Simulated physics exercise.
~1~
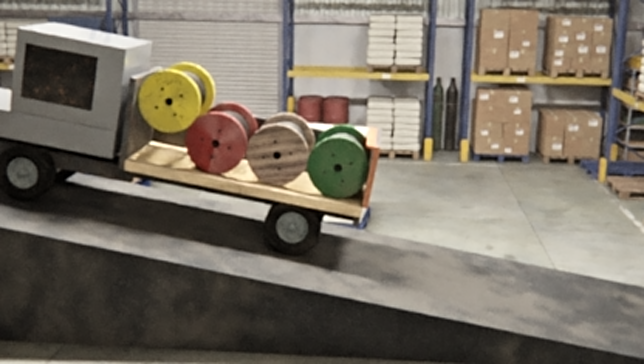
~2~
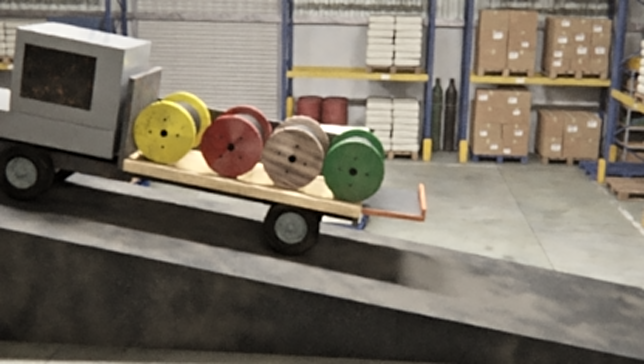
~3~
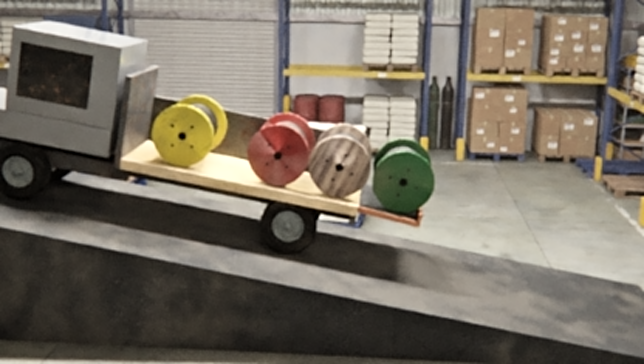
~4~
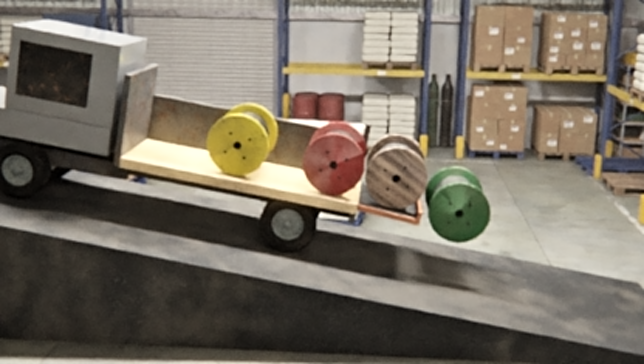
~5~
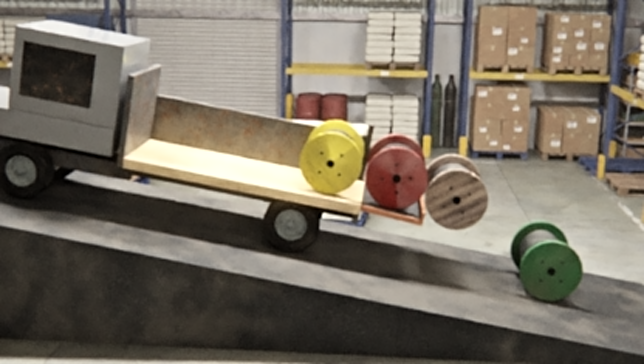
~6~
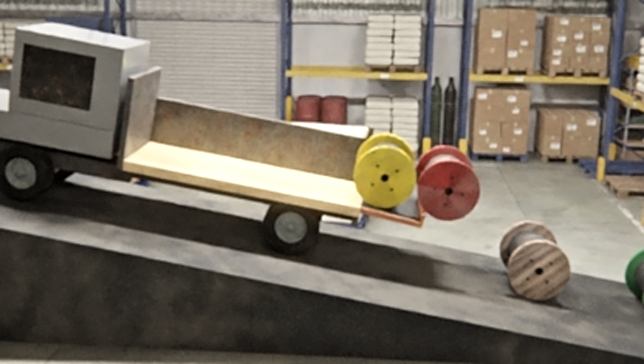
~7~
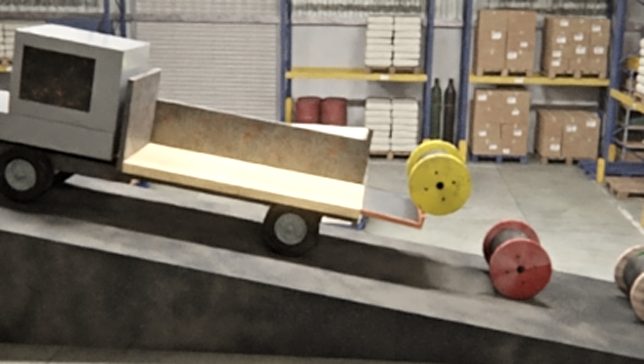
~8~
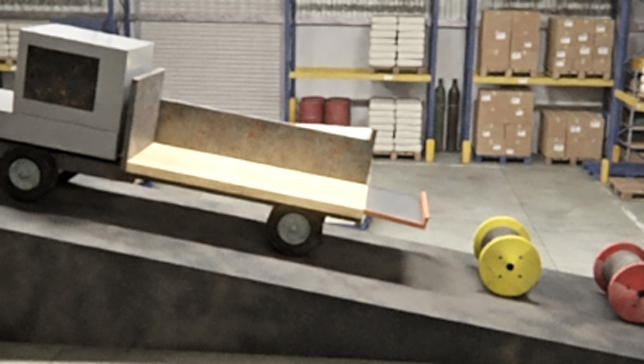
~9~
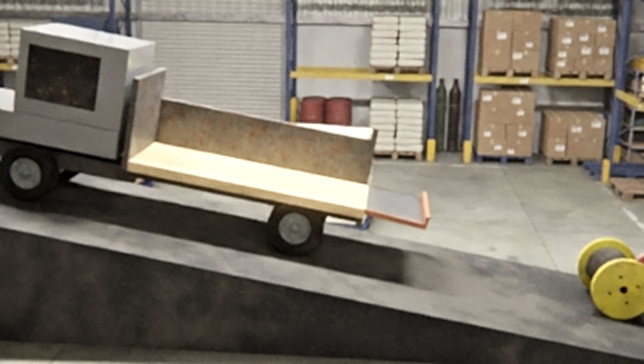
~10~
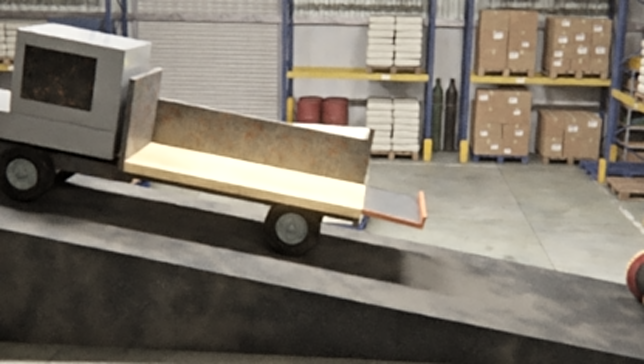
The video shows a flatbed truck facing left on a slope as its tailgate drops and green, wooden, red and yellow cable reels roll right, falling off one after another. They continue down the ramp, leaving the bed empty, with part of a red reel visible at the right edge.
